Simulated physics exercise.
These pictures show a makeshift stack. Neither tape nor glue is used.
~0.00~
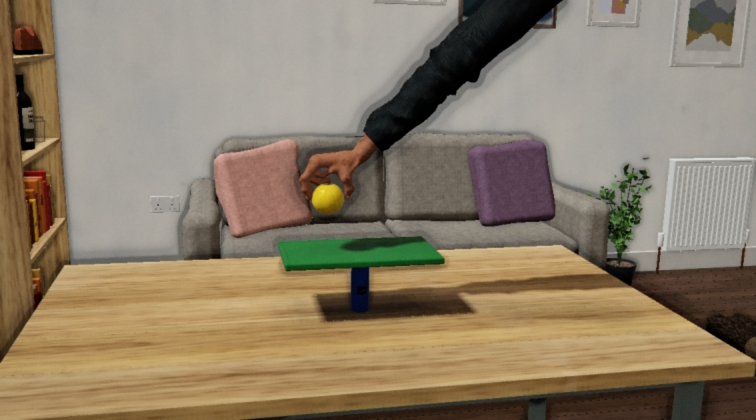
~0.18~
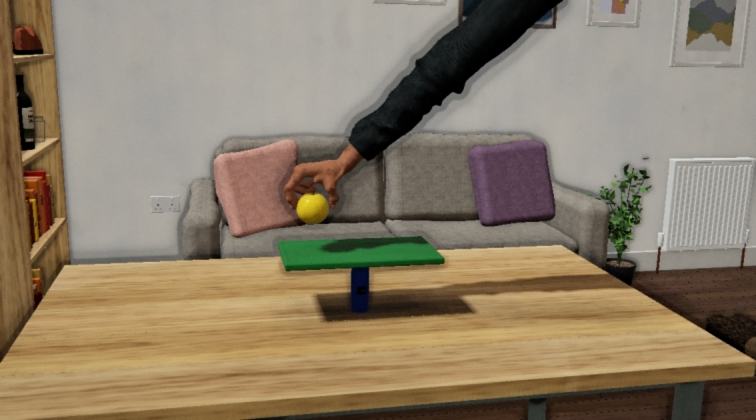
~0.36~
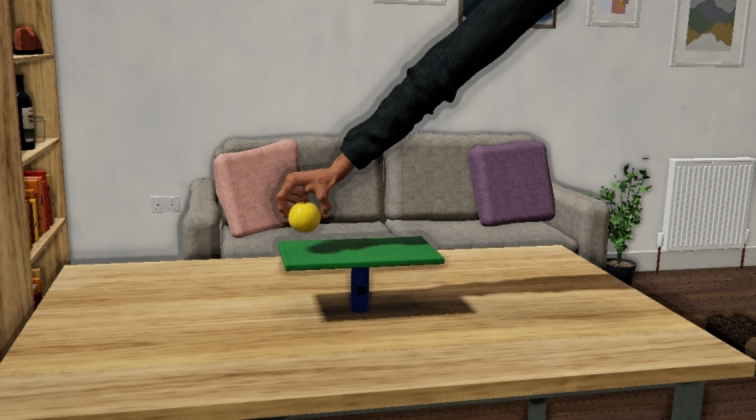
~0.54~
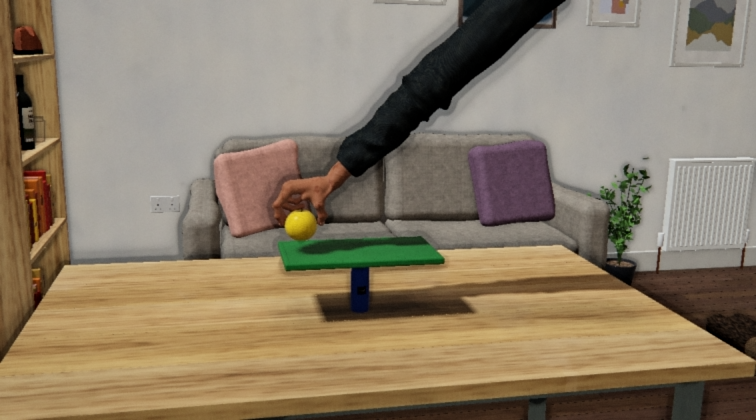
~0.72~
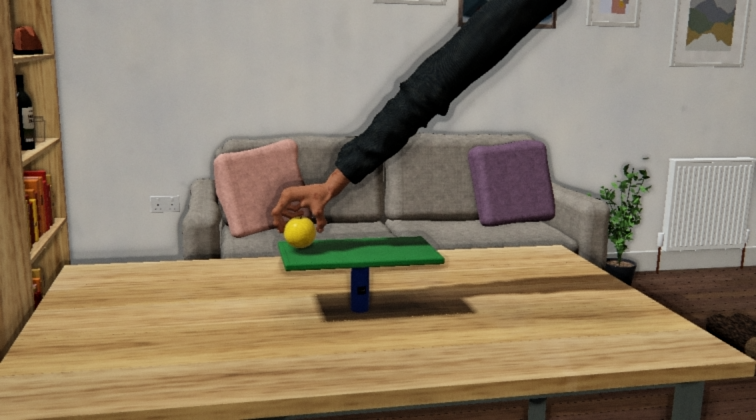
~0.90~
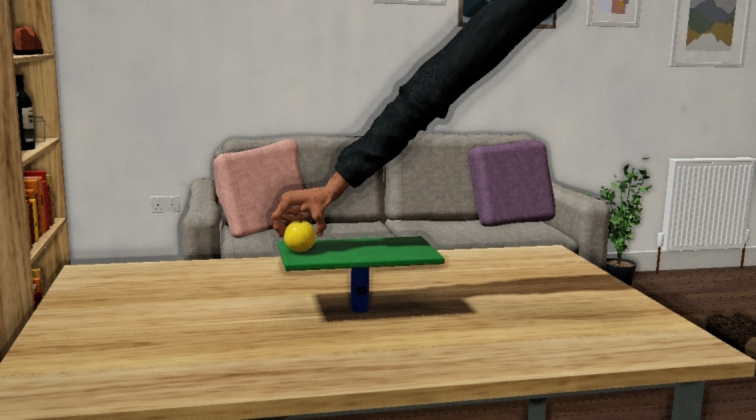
In a living room, a hand lowering a yellow apple leftward onto the left end of a green lid on a blue support.
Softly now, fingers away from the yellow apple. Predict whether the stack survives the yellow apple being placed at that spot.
Prediction: The stack collapses.
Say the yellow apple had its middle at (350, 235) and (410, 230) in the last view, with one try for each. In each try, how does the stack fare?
Trial 1 - stable; trial 2 - collapsed.
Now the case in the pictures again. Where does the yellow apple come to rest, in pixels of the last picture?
Around (283, 299).
By 1.20 s, yellow apple now fallen; green lid tilted by 34°.
By 1.50 s, green lid tilted by 40°; blue shaker tilted by 20°.
By 1.60 s, green lid now fallen; blue shaker tilted by 64°.
By 1.80 s, blue shaker now fallen.
When it is over (2.0 s), fallen, green lid, blue shaker and yellow apple. End places, in pixels of the last picture, yellow apple near (283, 300). The stack comes apart.
